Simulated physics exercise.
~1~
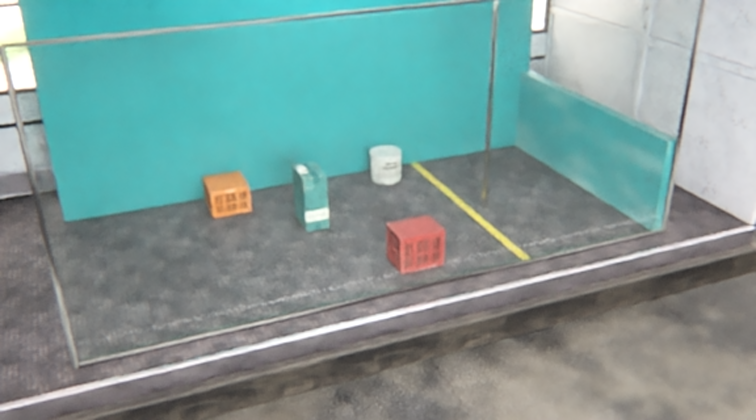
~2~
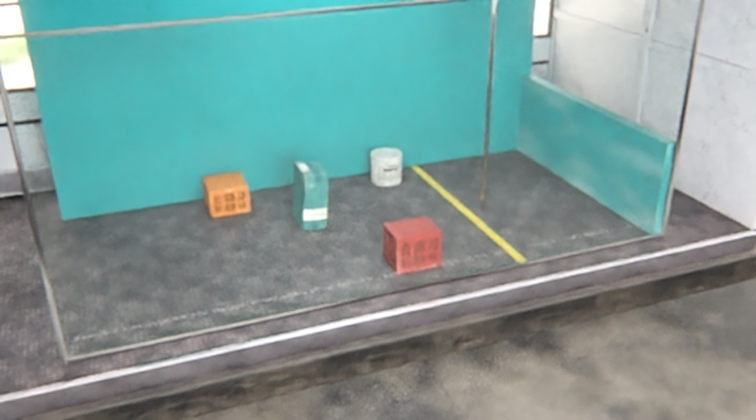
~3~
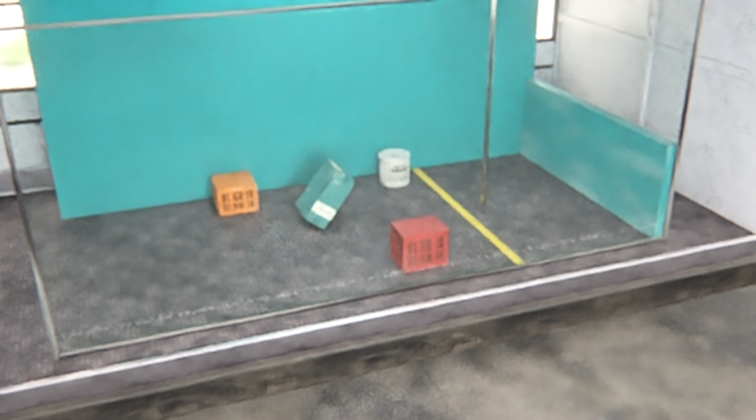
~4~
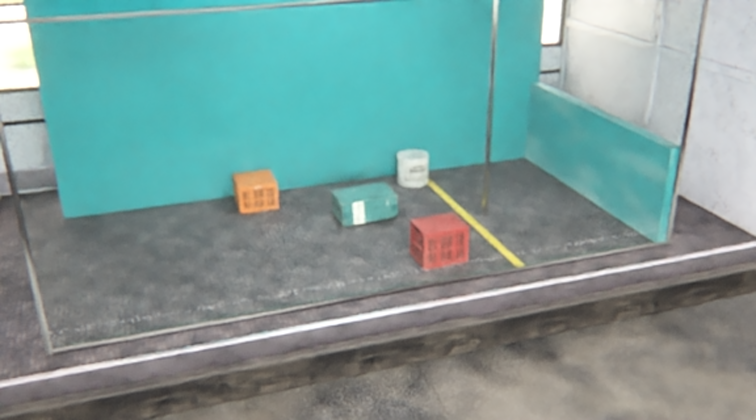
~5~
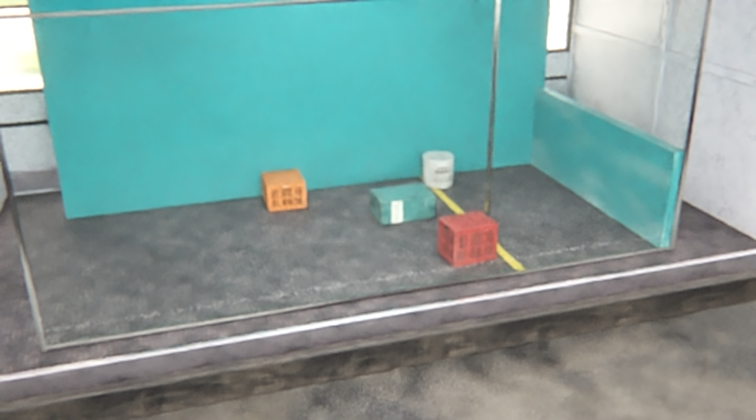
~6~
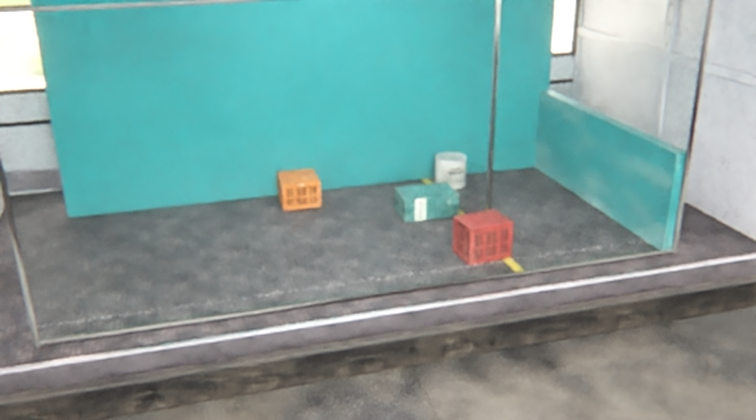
Teal pack tipping onto its side as it slides right with two crates and a white bucket, the bucket crossing a yellow line.
